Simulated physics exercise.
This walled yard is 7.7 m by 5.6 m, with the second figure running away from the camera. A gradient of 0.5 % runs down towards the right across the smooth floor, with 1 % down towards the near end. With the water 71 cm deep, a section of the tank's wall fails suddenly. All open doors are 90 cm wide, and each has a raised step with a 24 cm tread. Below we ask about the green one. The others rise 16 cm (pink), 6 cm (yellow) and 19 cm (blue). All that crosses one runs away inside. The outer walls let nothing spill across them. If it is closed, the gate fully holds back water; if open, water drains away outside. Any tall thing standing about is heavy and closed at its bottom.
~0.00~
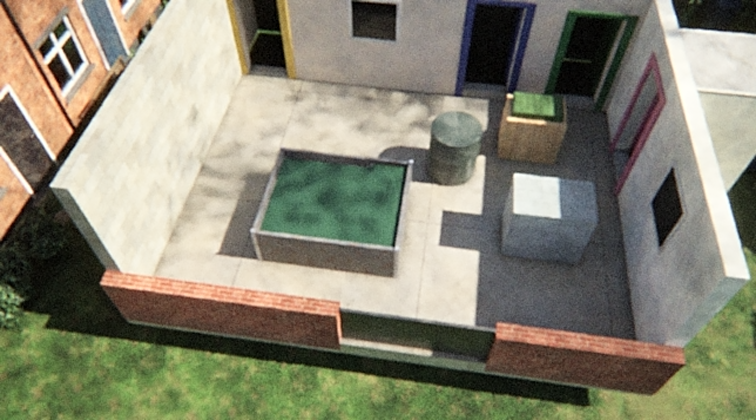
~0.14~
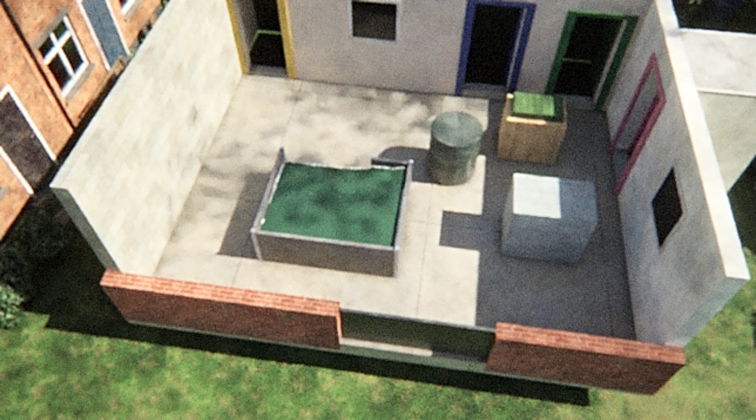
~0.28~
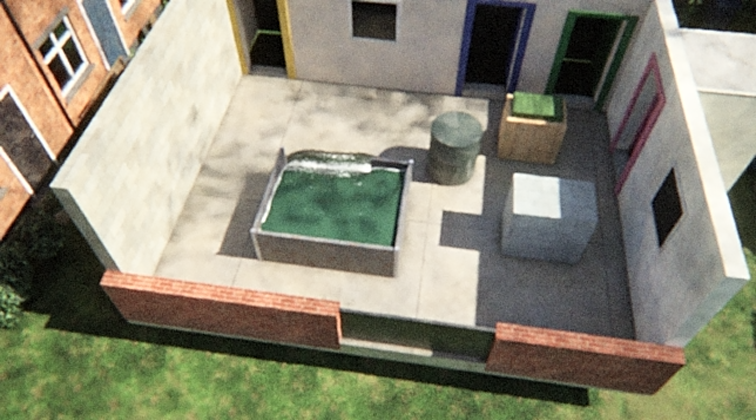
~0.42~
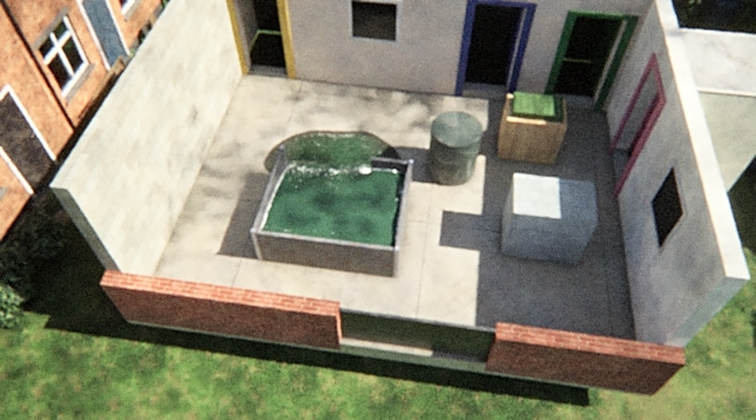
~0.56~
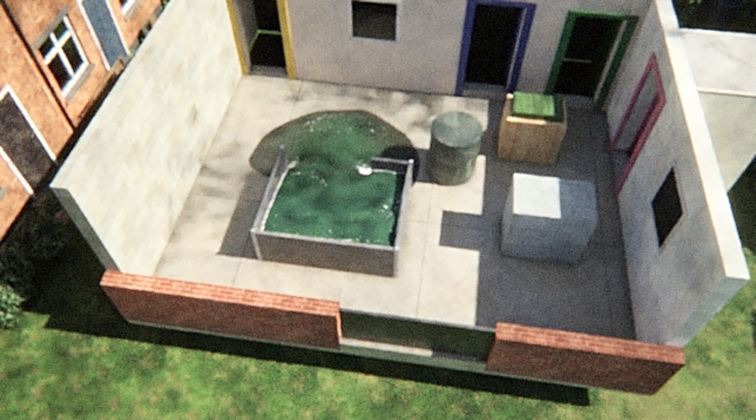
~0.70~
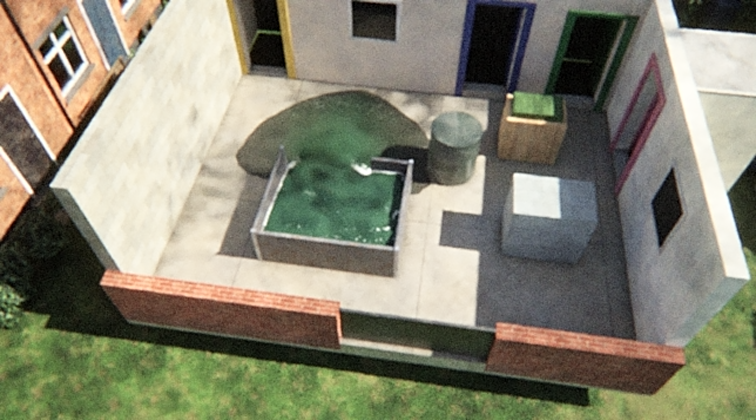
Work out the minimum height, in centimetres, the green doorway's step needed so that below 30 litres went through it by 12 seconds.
The minimum is roughly 9.5 cm.
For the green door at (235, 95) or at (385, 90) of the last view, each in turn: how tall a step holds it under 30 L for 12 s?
In turn: Roughly 23 cm, roughly 25 cm.
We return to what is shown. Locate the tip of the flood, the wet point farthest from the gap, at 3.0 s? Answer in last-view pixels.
Somewhere near the pixel (601, 111).
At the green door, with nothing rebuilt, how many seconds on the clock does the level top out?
The level tops out around 5.0 s.
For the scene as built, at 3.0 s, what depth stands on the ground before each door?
Depths in cm - pink: 0, yellow: 23, green: 5, blue: 9.
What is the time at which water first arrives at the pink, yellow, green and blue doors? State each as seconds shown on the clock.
Arrival times - pink: 3.2 s; yellow: 1.3 s; green: 2.4 s; blue: 1.6 s.
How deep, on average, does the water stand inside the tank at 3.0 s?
I'd put it at some 23 centimetres on average.
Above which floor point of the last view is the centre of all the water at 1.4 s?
The water's centre is at about (339, 177).
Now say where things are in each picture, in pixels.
Still water, 71 cm deep, in the tank at (336, 199); the green door at (584, 68) is dry, in the first picture.
Water pours out on the far side and has run 0.3 m, to a hidden place; about 6 cm deep outside, 71 cm at the back, in the second picture.
The front is at (360, 155), 0.8 m from the gap on the far side; 1.1 m2 of floor is wet, 71 cm left at the back, in the third picture.
The gap is on the far side, the front 1.3 m out at (352, 134); the back of the tank holds 69 cm, in the fourth picture.
The front is at (351, 112), 1.9 m from the gap on the far side; 4.3 m2 of floor is wet, 61 cm left at the back, in the fifth picture.
The front is at (354, 93), 2.5 m from the gap on the far side; 6.2 m2 of floor is wet, 60 cm left at the back; the green door at (584, 68), 5.3 m from the gap, is still 3.2 m from the nearest water, in the sixth picture.
After 1.4 s water covers 30 % of the floor, deepest (37 cm) near (342, 84); it has not reached the green door.
After 3.0 s water covers 40 % of the floor, deepest (28 cm) near (251, 74); 5 cm at the green door, 0 litres in over its 13 cm step.
After 12.0 s water covers 100 % of the floor, deepest (16 cm) near (631, 358); 7 cm at the green door, 8 litres in over its 13 cm step.
At the green door as built, the water arrived by 2.4 s and peaked near 15 cm at 5.0 s.
Run again over the same 12 s with other heights there, 41 litres in over 8.5 cm, 15 litres over 11.5 cm. The limit of 30 litres is kept from about 9.5 cm up.
